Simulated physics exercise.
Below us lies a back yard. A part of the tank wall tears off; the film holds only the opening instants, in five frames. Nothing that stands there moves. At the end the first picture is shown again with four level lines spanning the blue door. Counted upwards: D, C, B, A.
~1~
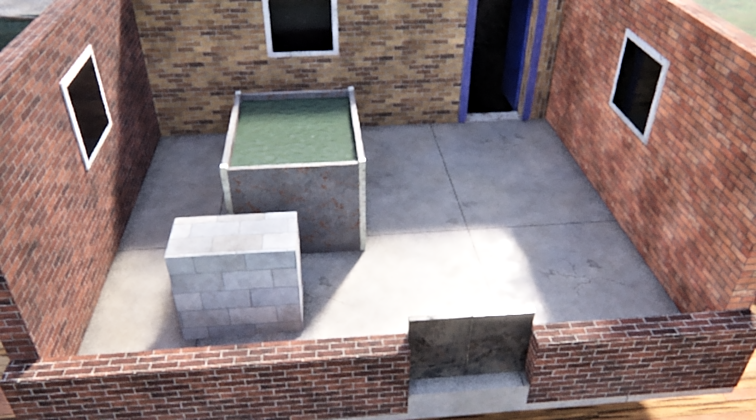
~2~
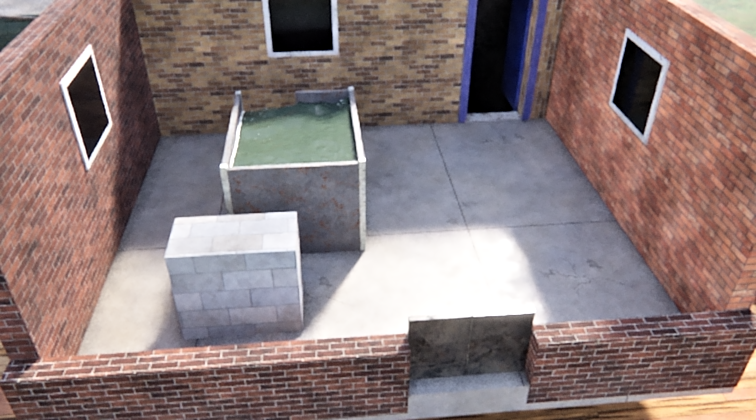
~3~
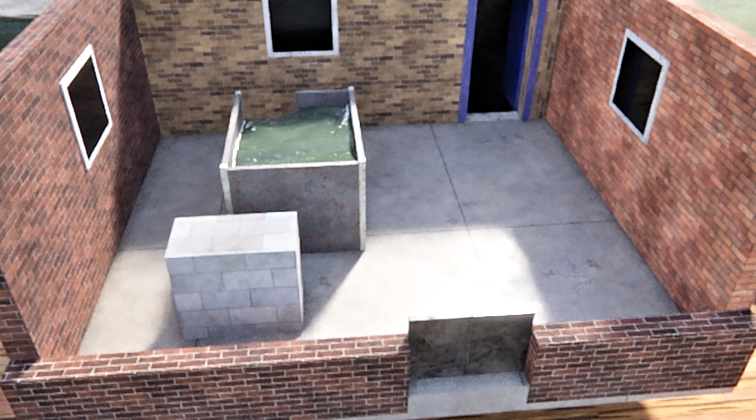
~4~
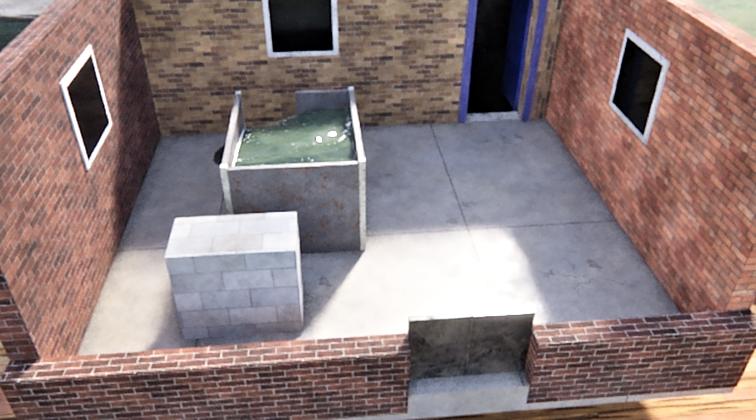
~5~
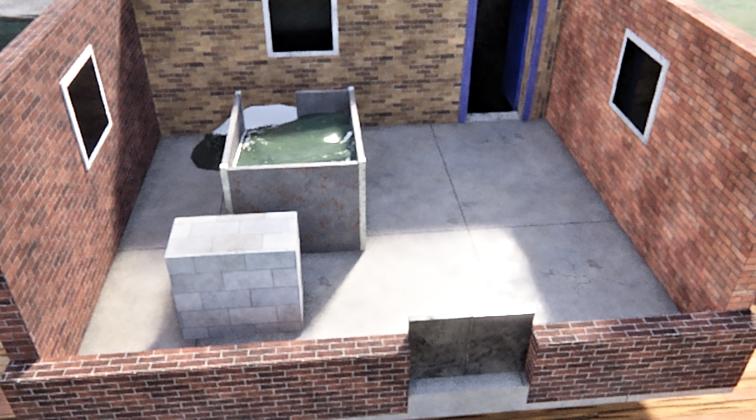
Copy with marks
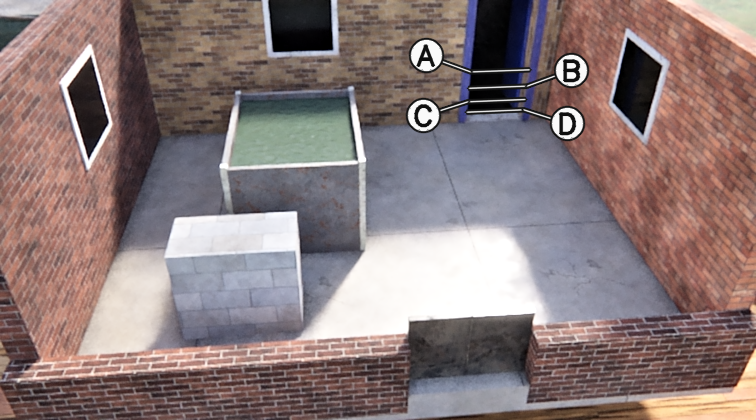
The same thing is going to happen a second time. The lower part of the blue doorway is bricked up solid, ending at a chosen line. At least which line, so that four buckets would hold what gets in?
Line D just does it.
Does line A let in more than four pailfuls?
No, not at all.
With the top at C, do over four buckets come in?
No.
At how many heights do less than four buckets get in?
All four.
On the marked copy, A at (500, 70); B at (498, 87); C at (496, 100); D at (495, 110); from the bottom up D, C, B, A.
With A, nothing gets over.
With B, nothing gets over.
With C, nothing gets over.
With D, a splash gets over, under a bucket.
